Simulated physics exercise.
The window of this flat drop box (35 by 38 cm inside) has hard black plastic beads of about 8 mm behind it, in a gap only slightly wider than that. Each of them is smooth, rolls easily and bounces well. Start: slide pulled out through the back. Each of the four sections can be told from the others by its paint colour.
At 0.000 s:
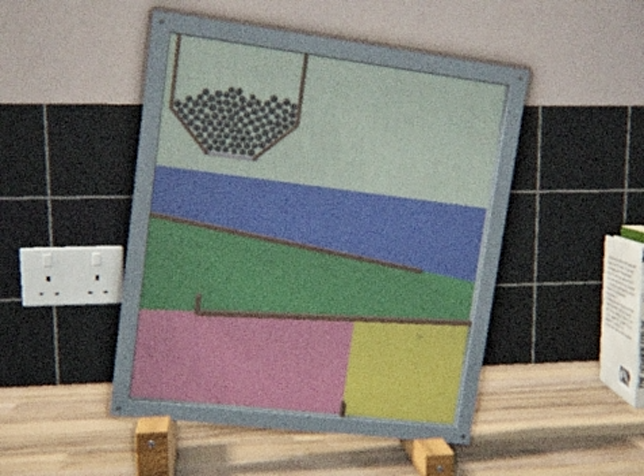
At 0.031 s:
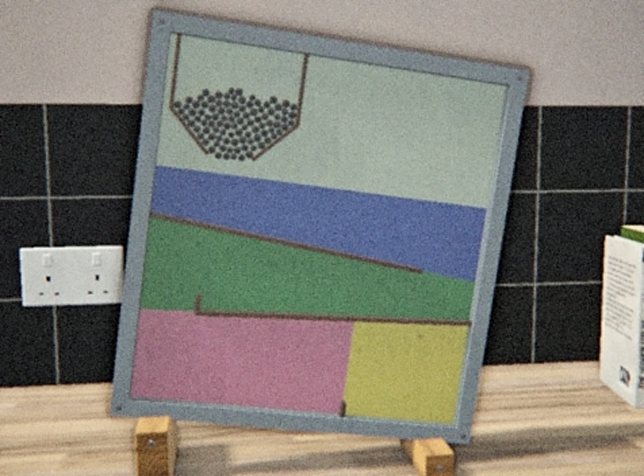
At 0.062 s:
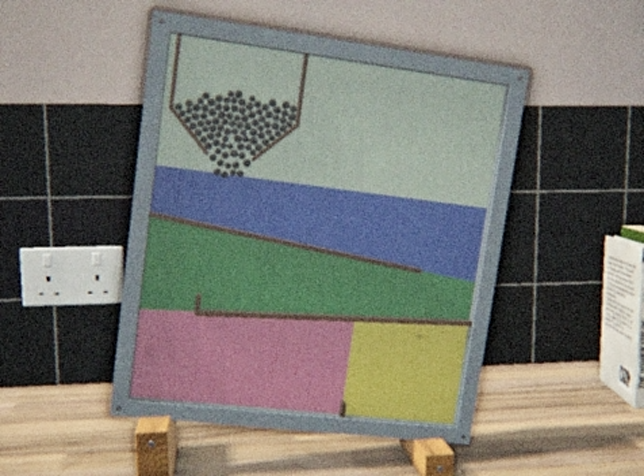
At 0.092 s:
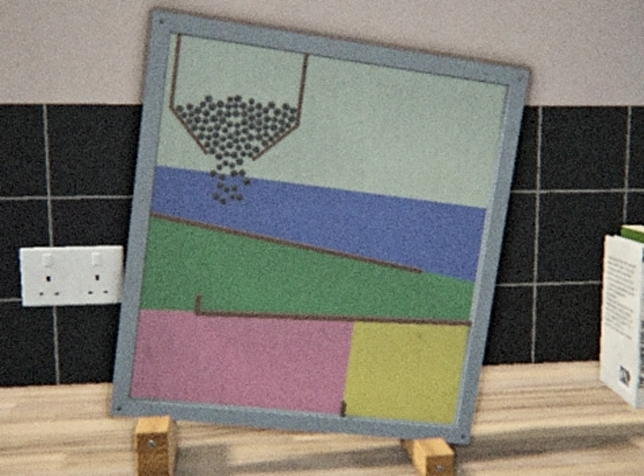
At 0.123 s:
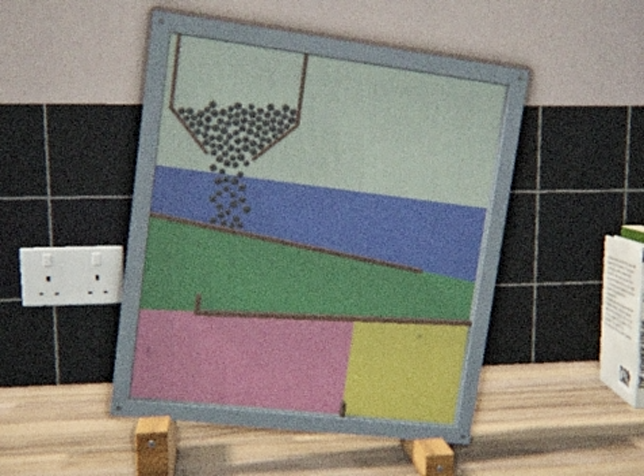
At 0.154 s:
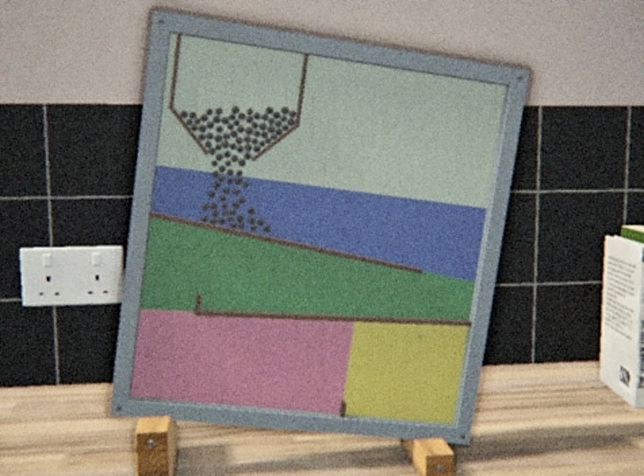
Small dark beads pour from a funnel onto a sloping ledge in a tilted box.
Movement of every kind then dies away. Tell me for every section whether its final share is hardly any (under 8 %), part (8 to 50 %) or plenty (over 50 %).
The shares are pink hardly any, blue part, green plenty, yellow hardly any.
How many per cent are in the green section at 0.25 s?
Roughly 0 per cent.
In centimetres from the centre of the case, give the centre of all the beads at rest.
The middle sits around 11 cm right of it and 6 cm below it.
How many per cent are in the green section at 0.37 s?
0 %.
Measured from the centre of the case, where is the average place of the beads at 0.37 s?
The middle sits around 6 centimetres left and 3 centimetres above.
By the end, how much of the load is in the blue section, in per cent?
About 15 %.
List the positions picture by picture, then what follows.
The first picture shows tilted 8° clockwise; about 100 beads; beads centred (241, 119); pink (246, 360), blue (336, 221), green (293, 280), yellow (406, 370); slide (204, 152) to (256, 160).
The second picture shows beads centred (240, 121); 4 out, bottom bead (242, 158).
The third picture shows beads centred (240, 125); 9 out, bottom bead (225, 175).
The fourth picture shows beads centred (237, 133); 17 out, bottom bead (223, 201).
The fifth picture shows beads centred (238, 141); 27 out, bottom bead (232, 226).
The sixth picture shows beads centred (235, 159); 38 out, bottom bead (267, 229); wall ends (419, 271), (199, 296), (344, 404), (180, 32) to (207, 153), (254, 159) to (307, 52).
After 0.25 s, the beads' middle is 8 cm left of and 6 cm above the centre; blue 60 %.
After 0.37 s, the beads' middle is 6 cm left of and 3 cm above the centre; blue 85 %.
After 0.60 s, the beads' middle is in line with and 1 cm below the centre; blue 85 %, green 15 %.
All still by 2.5 s, pink 0 %, blue 15 %, green 85 %, yellow 0 %.
